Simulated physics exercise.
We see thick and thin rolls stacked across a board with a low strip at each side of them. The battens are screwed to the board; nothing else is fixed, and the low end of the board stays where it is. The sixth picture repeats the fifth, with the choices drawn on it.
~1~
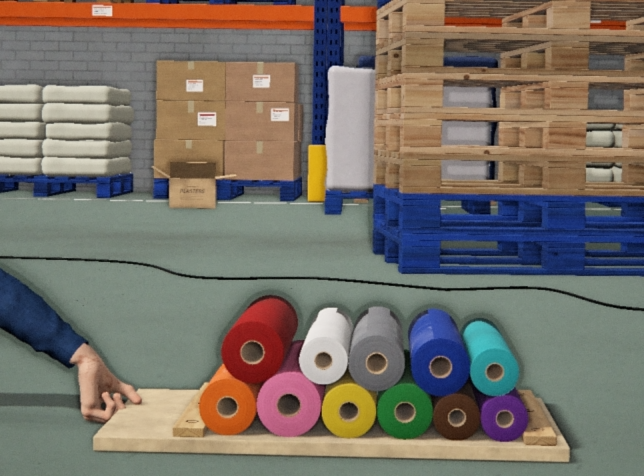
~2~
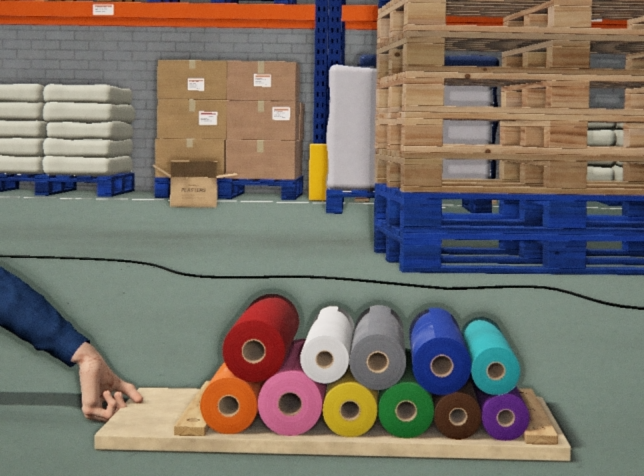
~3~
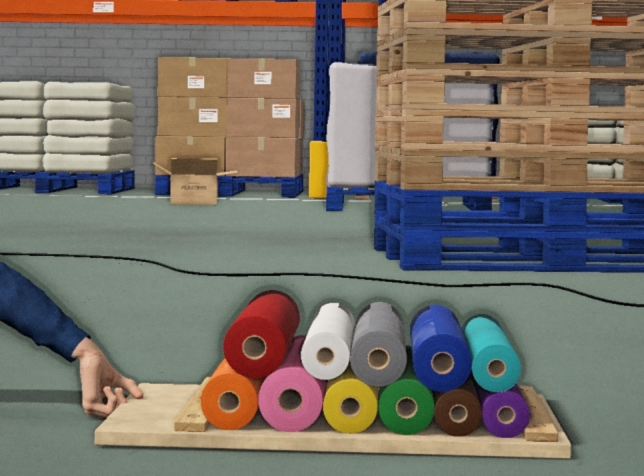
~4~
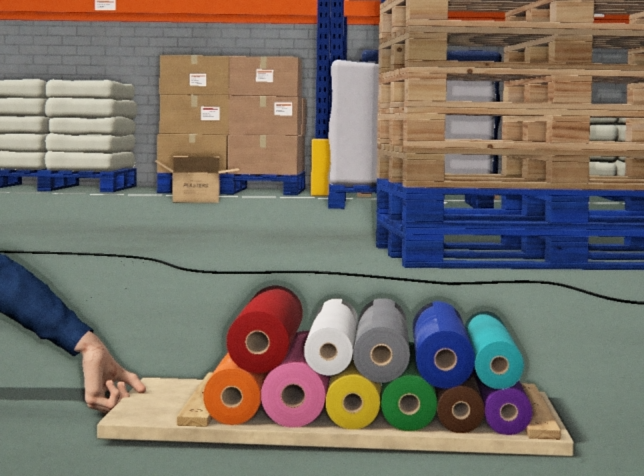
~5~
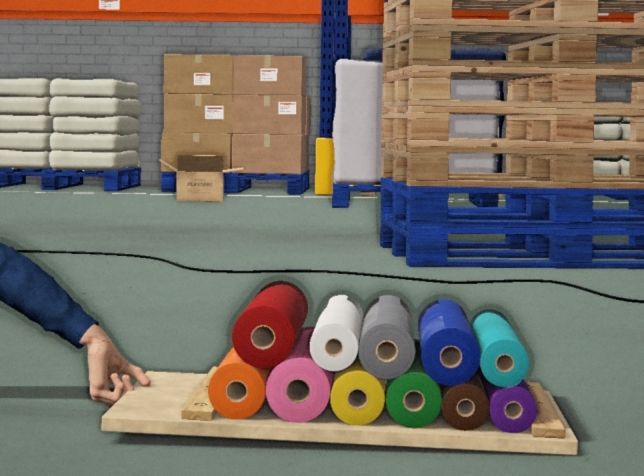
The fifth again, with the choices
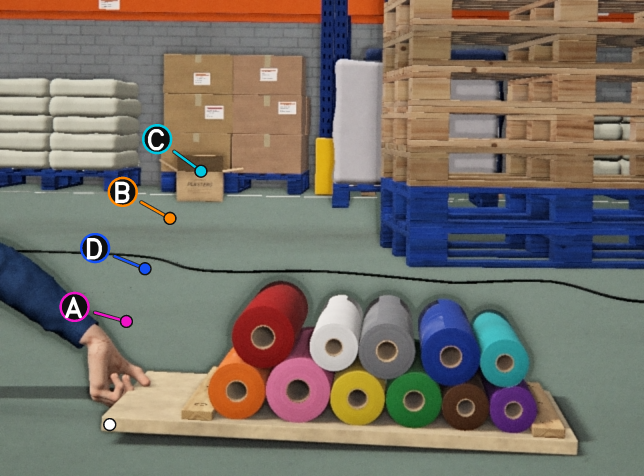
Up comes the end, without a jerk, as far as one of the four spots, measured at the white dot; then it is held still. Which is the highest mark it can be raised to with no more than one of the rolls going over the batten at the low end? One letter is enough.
A is the limit.
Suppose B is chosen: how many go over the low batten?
With B, eleven.
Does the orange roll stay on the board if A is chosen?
Yes.
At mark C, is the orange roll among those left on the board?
No, with C.
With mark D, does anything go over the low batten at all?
At D: Yes.
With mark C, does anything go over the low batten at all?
Yes.
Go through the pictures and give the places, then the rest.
The first frame shows purple roll (505, 418); grey roll (377, 363); blue roll (441, 367).
The second frame shows blue roll (442, 366); red roll (254, 351).
The third frame shows board (337, 413); orange roll (229, 402); red roll (254, 347); yellow roll (350, 407).
The fourth frame shows board (339, 409); orange roll (232, 396); pink roll (294, 395).
The fifth frame shows board (343, 405); orange roll (237, 391); pink roll (298, 390).
On the marked copy, A at (127, 322); B at (170, 219); C at (201, 171); D at (145, 269); the white dot at (110, 425).
Taking A. A third of the way, board at 12°.
Two thirds of the way, board at 15°.
When it is over, board at 15°, one over the low batten (turquoise).
As for the rest, B eleven over the low batten; C eleven over the low batten; D ten over the low batten.
